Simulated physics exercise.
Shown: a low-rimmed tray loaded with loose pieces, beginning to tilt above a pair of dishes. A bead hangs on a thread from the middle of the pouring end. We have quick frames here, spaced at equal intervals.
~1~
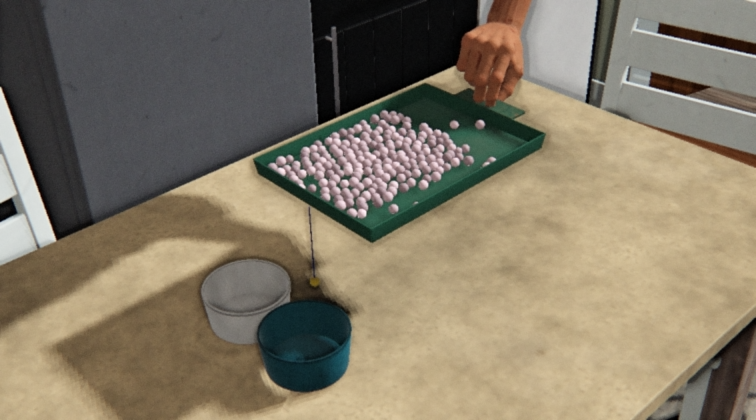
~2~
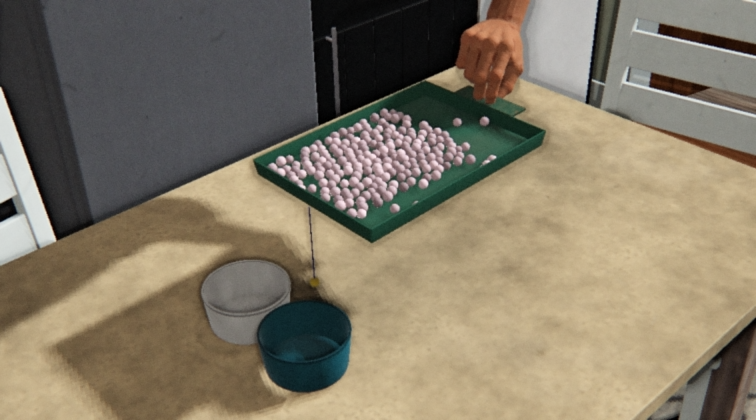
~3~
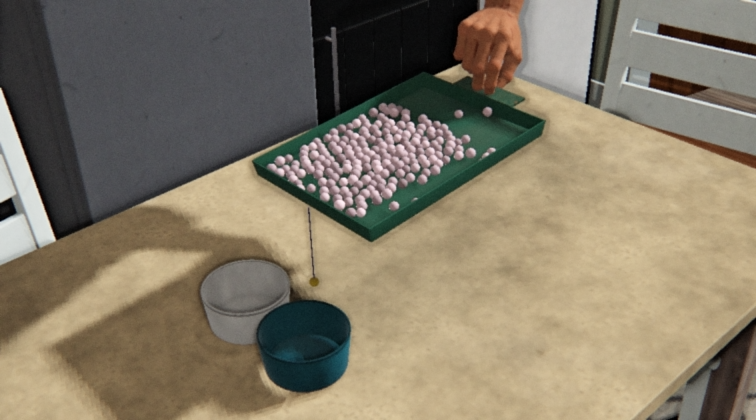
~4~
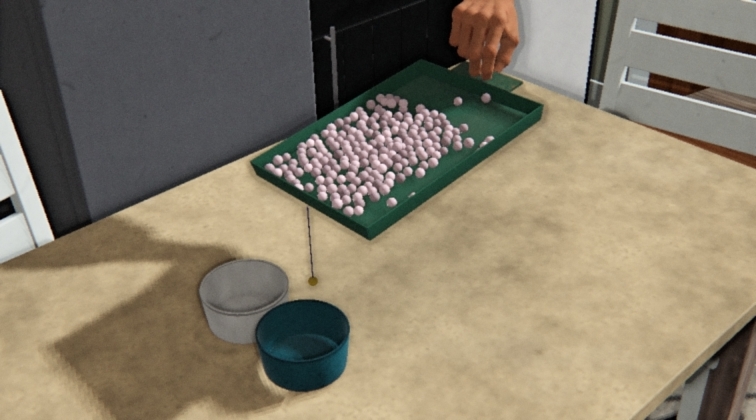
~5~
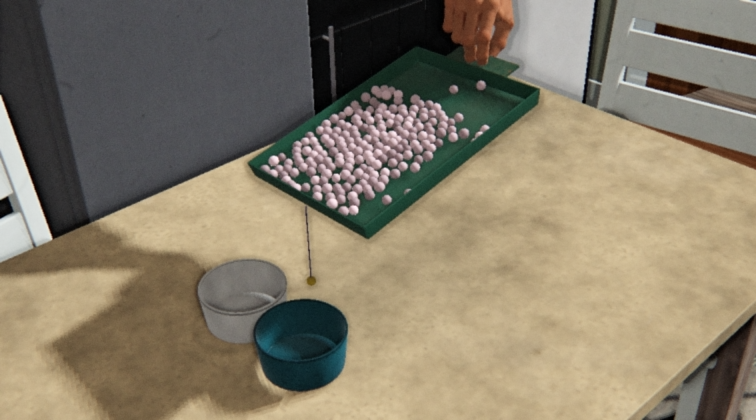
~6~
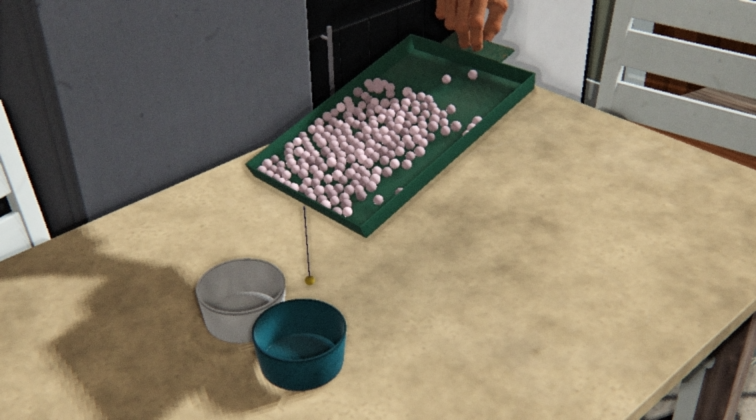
A green tray of pale pink balls is held by a hand at its far end over a mottled beige table, seen from above at an angle, with dark panels and white slatted chairs behind. A small yellowish bead hangs on a dark thread below the near edge, above a grey dish and a teal one. The hand raises the far end, steepening the tray toward the dishes, while the balls shift slightly.
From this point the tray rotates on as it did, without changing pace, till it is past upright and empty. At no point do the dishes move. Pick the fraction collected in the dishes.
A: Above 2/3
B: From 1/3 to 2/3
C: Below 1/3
(A) Above 2/3.
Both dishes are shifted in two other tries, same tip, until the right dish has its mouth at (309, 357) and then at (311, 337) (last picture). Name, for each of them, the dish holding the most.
Well, the first time it's the one placed on the left, and the second time it's the one placed on the left.
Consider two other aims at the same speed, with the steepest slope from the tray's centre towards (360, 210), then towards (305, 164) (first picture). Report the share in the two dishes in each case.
Lab note: Try one about 40 %, try two 40 %.
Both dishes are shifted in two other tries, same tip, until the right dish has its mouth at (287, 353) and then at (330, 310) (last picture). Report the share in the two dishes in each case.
Around 50 and around 40 per cent, in that order.
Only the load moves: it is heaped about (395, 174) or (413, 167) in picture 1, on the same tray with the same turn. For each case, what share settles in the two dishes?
First about 90, then 90 per cent.
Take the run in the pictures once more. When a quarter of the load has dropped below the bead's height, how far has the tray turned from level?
The angle is around 85°.
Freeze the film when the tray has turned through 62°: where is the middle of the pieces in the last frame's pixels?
The middle of the load sits near (299, 158).
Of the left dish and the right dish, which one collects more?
The fuller one is the leftmost dish.
Just after the last frame, tray tipped steeply; almost all on the tray; just a few in the air.
A moment on, tray tipped past a quarter turn; about a tenth on the tray; roughly a quarter in the right dish; roughly half in the left dish; about a tenth outside both; about a tenth in the air.
Further on, tray tipped past a quarter turn; roughly a quarter in the right dish; roughly two thirds in the left dish; about a tenth outside both.
When it is over, tray tipped past a quarter turn; roughly a quarter in the right dish; roughly two thirds in the left dish; about a tenth outside both.
